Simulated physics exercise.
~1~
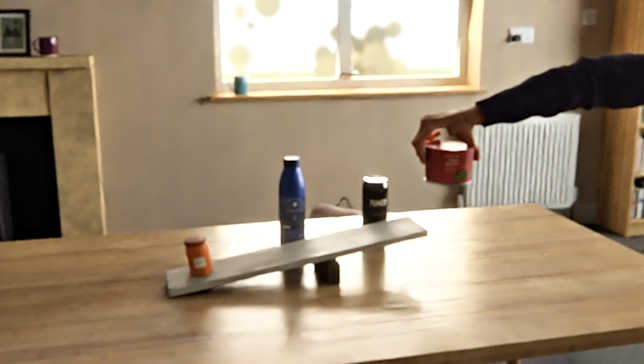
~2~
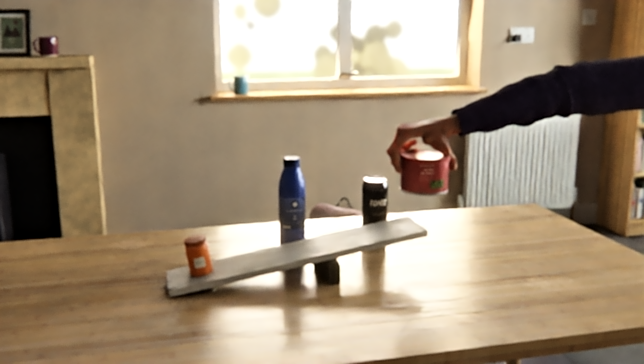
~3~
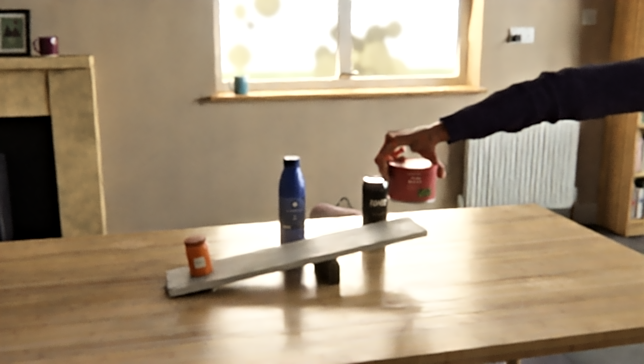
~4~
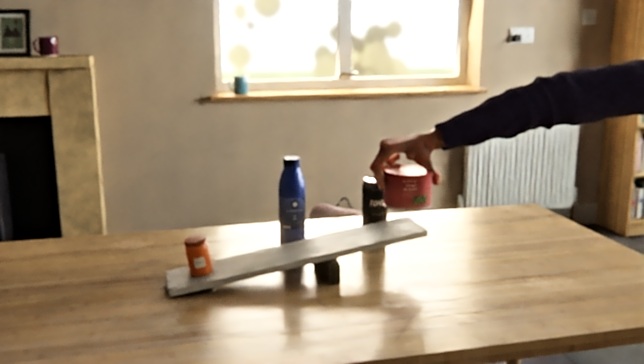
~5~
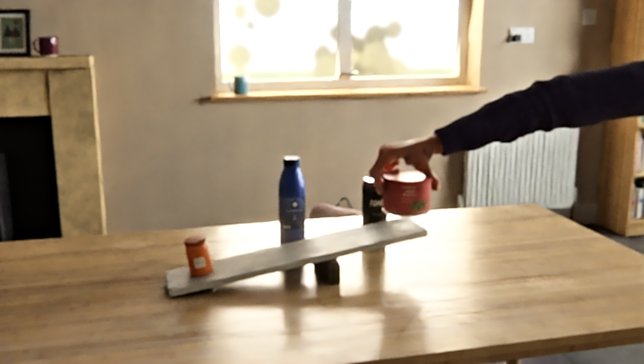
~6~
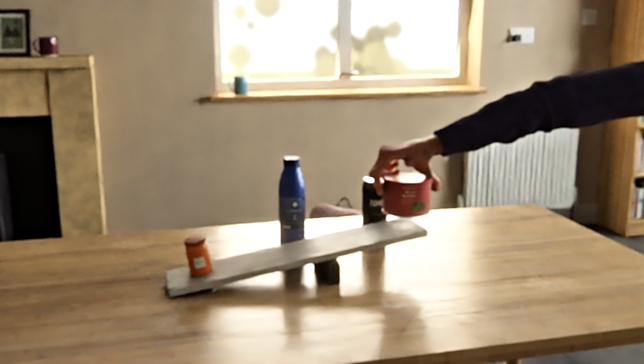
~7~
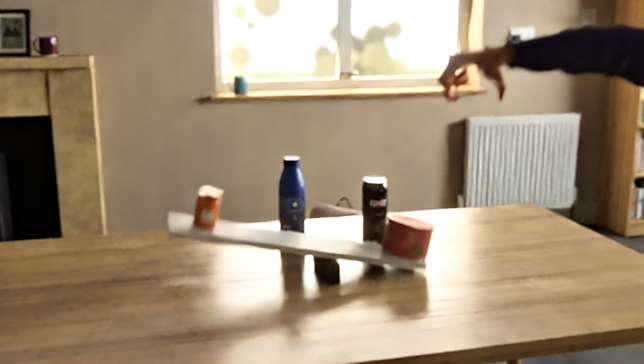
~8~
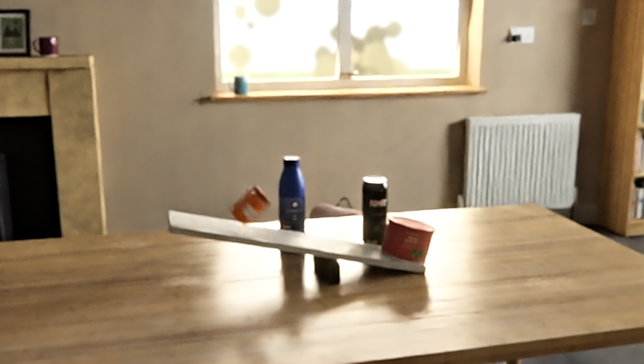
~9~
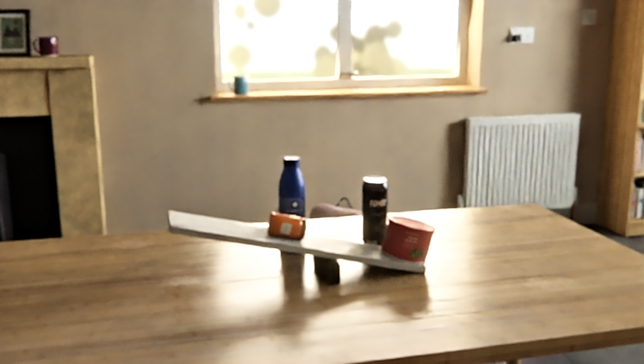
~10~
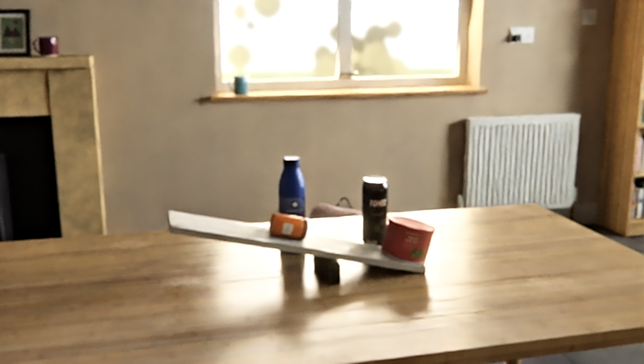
The video shows a hand lowering a red tub onto the raised right end of a plank balanced on a table and letting go; the plank tips the other way, and an orange shaker topples from the left end and ends on its side near the middle.
